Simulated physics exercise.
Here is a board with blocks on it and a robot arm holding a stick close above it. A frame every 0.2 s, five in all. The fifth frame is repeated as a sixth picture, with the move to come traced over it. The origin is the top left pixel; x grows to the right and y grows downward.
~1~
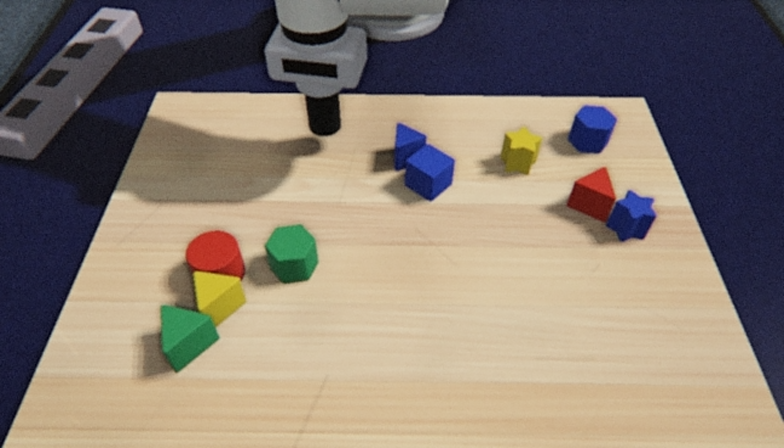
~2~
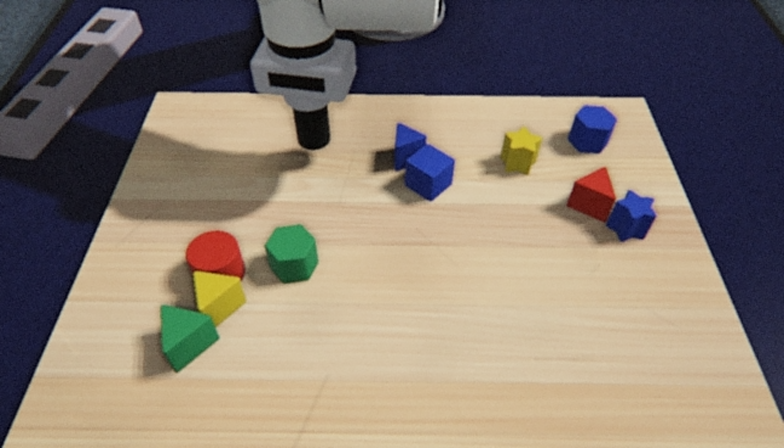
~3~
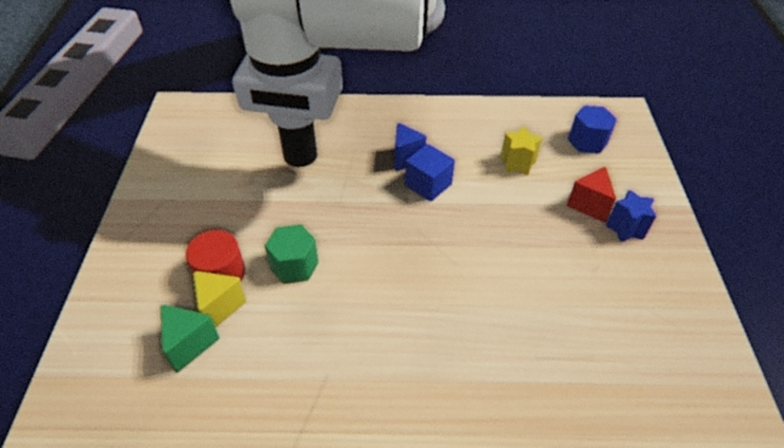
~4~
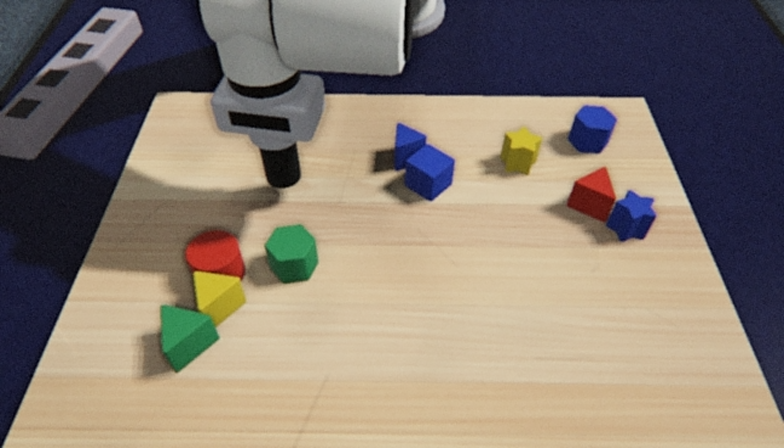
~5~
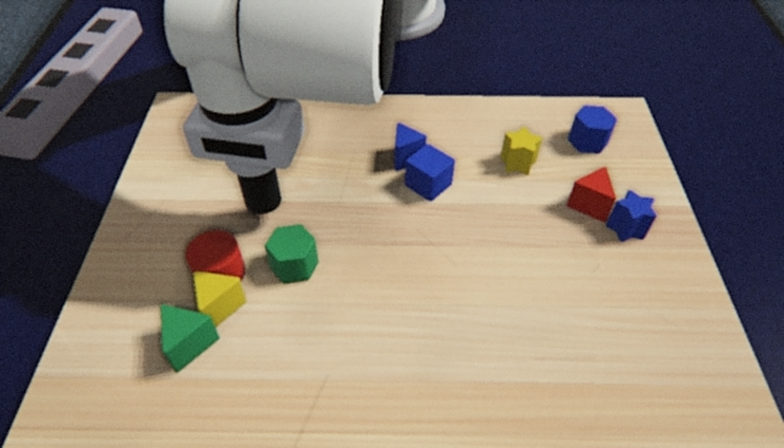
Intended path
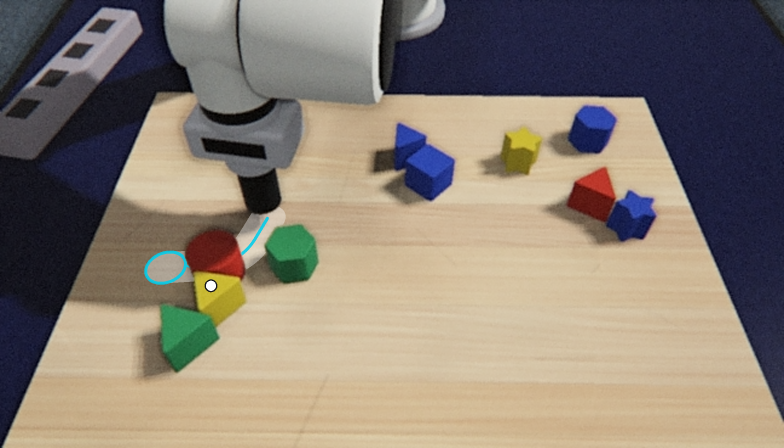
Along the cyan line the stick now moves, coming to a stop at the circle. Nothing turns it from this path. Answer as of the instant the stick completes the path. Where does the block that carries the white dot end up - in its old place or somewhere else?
The result: It moves.
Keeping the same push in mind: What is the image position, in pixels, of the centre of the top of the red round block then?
It will likely be found at (158, 281).
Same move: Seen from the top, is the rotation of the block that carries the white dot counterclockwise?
I expect so.
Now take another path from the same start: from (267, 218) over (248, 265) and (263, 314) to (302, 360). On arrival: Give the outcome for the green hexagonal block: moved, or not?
That block stays in place.
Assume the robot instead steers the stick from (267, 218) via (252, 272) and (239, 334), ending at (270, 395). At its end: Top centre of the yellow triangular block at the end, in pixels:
The middle of its upper face should be somewhere near (193, 302).
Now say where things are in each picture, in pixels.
The first frame shows stick's lower end at (325, 126); yellow triangular block at (211, 286); red round block at (212, 249); green hexagonal block at (290, 241).
The second frame shows stick at (314, 140); blocks still.
The third frame shows stick at (301, 156); blocks still.
The fourth frame shows stick at (284, 176); blocks still.
The fifth frame shows stick at (263, 201); yellow triangular block at (211, 286); red round block at (212, 249); green hexagonal block at (290, 241).
Drawn move, from (267, 218) via (248, 248) and (210, 265), ending at (166, 267); the dot is on the yellow triangular block.
What follows on the original path. One third of the way, stick at (243, 232); red round block at (207, 253).
Two thirds of the way, stick at (202, 248); yellow triangular block at (204, 296), turned 45° anticlockwise; red round block at (170, 275).
At the end, stick at (158, 251); yellow triangular block at (204, 296), turned 45° anticlockwise; red round block at (158, 281); green hexagonal block still.
